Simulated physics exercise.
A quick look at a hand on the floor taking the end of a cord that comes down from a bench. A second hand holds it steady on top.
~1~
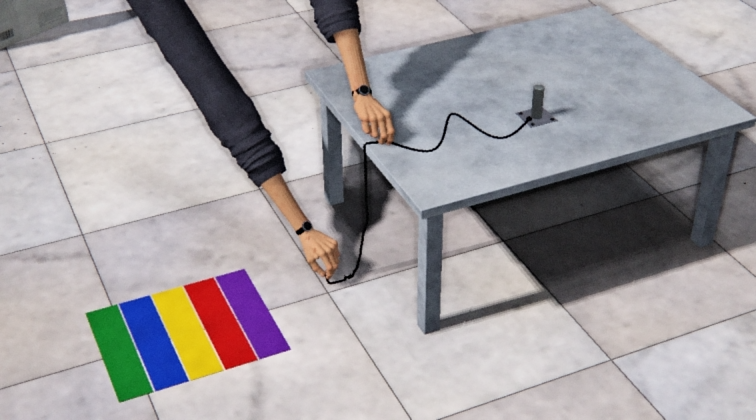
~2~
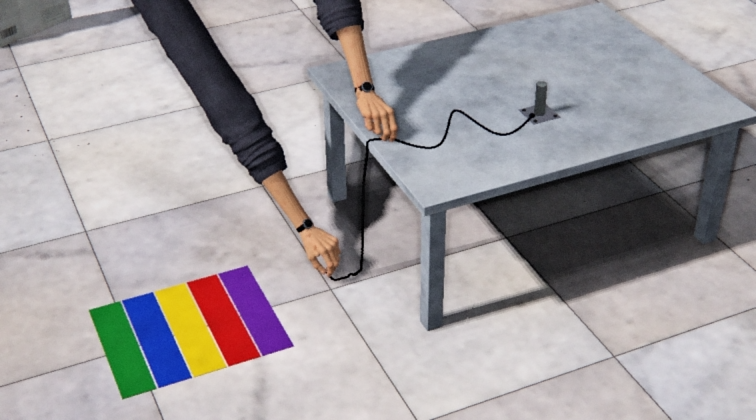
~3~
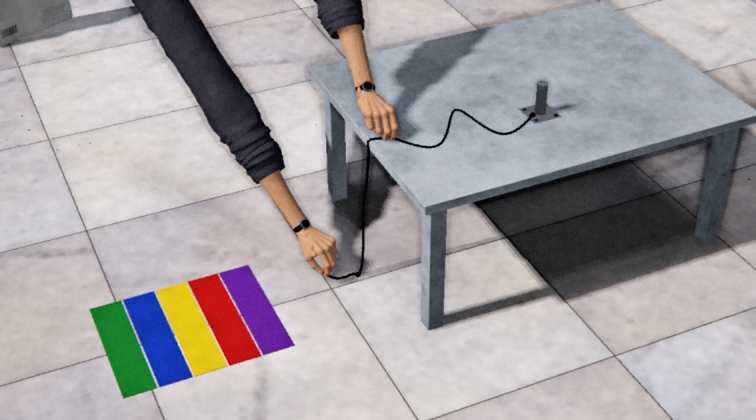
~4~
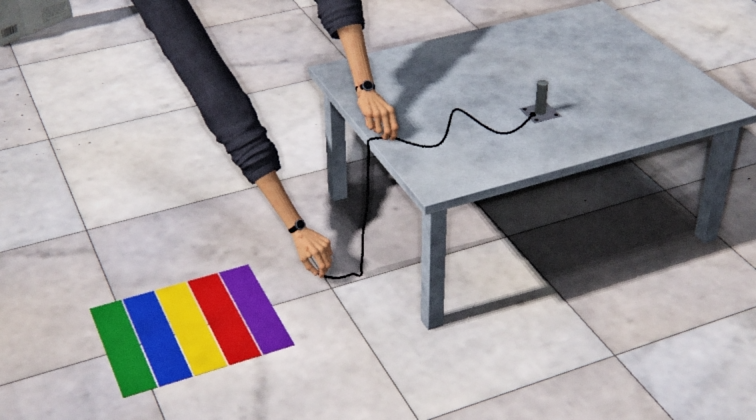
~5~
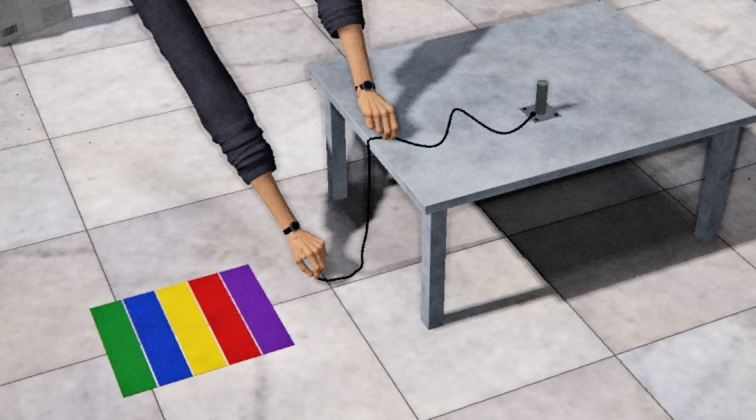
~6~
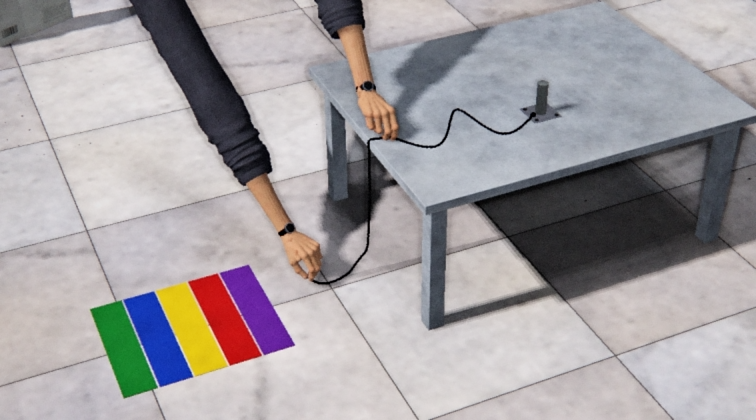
A hand low on the floor draws the end of a black cord a short way left, the hanging part bowing into a rounder curve, while the other hand stays at the table edge and the view, after a slight early shift, keeps still. Green, blue, yellow, red and purple stripes lie at lower left, beside a grey table with an upright peg. Pale tiles surround everything, seen from above at an angle.
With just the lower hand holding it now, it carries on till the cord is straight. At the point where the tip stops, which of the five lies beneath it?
The green strip lies beneath it.
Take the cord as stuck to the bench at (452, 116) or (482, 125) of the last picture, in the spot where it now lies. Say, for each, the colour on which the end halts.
Try one: Yellow. Try two: Blue.
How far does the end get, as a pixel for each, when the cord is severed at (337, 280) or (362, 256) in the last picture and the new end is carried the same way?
Going through both, you get (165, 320) and then (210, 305).
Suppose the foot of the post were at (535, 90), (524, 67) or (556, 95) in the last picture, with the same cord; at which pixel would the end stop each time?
Taking the tries in turn, you get (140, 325), (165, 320) and (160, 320).
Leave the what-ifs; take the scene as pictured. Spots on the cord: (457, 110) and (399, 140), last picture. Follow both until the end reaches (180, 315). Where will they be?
The first one ends up at (425, 136) and the second one at (357, 198).
Soon after, end near (180, 315); over yellow.
Then, end near (144, 325); over blue.
At full stretch, end near (122, 331); over green. The end stops over the green strip.
